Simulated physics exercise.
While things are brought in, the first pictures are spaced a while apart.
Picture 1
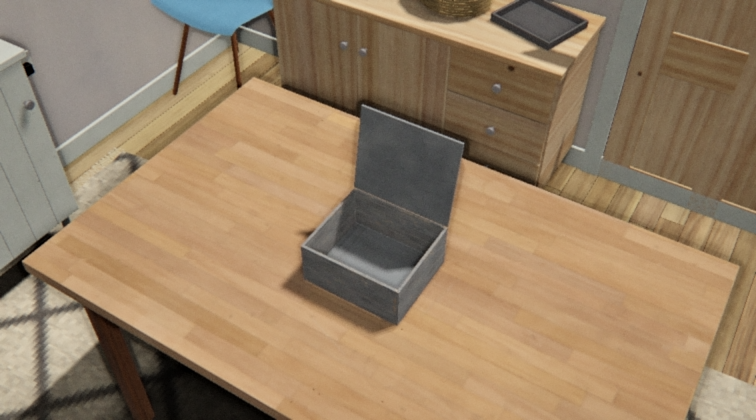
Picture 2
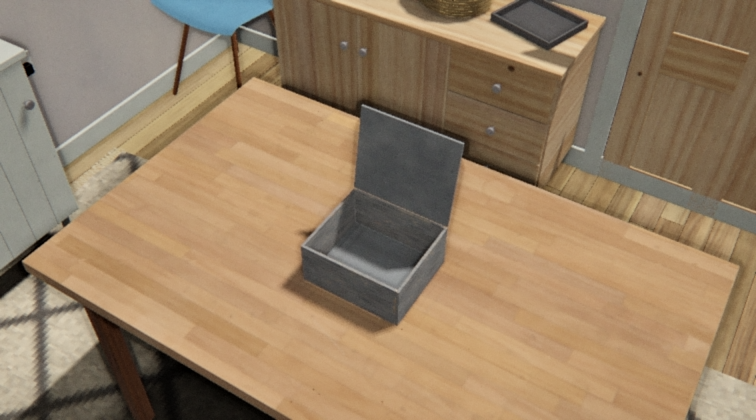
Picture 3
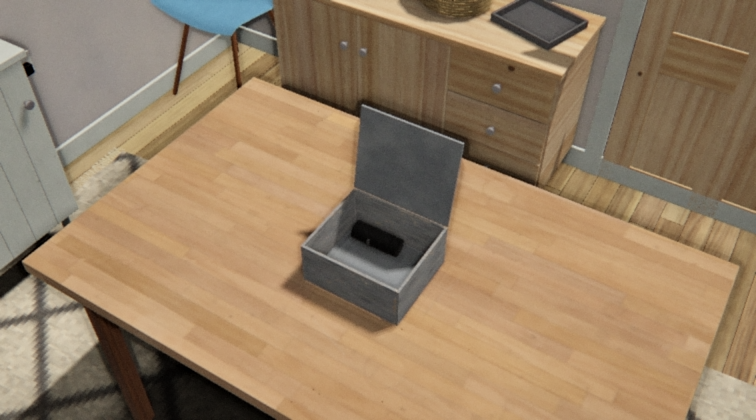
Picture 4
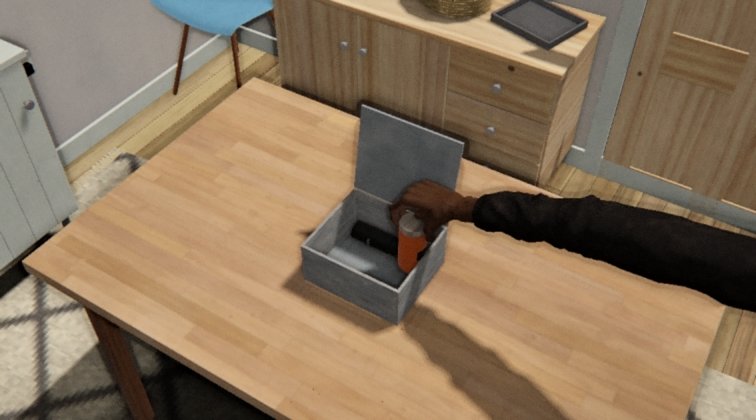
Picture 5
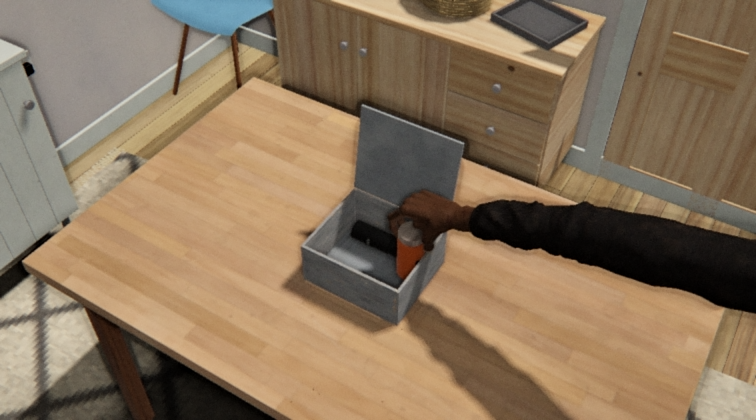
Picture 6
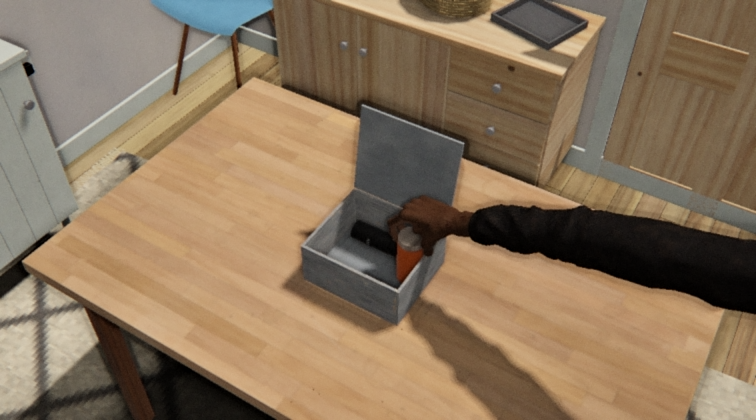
An open gray box sat on a wooden table, empty at first, then with a small black object inside. A dark-sleeved arm reached in from the right, lowering an orange container slightly beside it.
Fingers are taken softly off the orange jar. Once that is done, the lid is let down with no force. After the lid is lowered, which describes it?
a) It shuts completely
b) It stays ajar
b.
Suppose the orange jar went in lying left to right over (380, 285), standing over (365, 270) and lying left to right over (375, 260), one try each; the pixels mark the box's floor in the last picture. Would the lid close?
Trial 1: Lid fully lowered. Trial 2: Lid propped open. Trial 3: Lid fully lowered.
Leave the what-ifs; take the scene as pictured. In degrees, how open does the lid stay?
Roughly 25°.
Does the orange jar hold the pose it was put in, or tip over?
By the end the orange jar has kept its angle.
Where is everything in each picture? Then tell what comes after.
In the first frame, the last thing is not in view yet.
In the second frame, the last thing is not in view yet.
In the third frame, the last thing is not in view yet; black shaker (377, 239).
In the fourth frame, on its way; orange jar (413, 243); black shaker (377, 239).
In the fifth frame, on its way; orange jar (411, 252); black shaker (377, 239).
In the sixth frame, in place under the hand; orange jar (411, 257); black shaker (377, 239).
Then, 1.20 s on from there, lid starting down.
Then, 1.60 s on from there, lid 58° above the rim.
Then, 1.90 s on from there, lid 31° above the rim.
In the end, lid 24° above the rim; both unmoved. At the end, from the last picture's camera, orange jar near (411, 257).
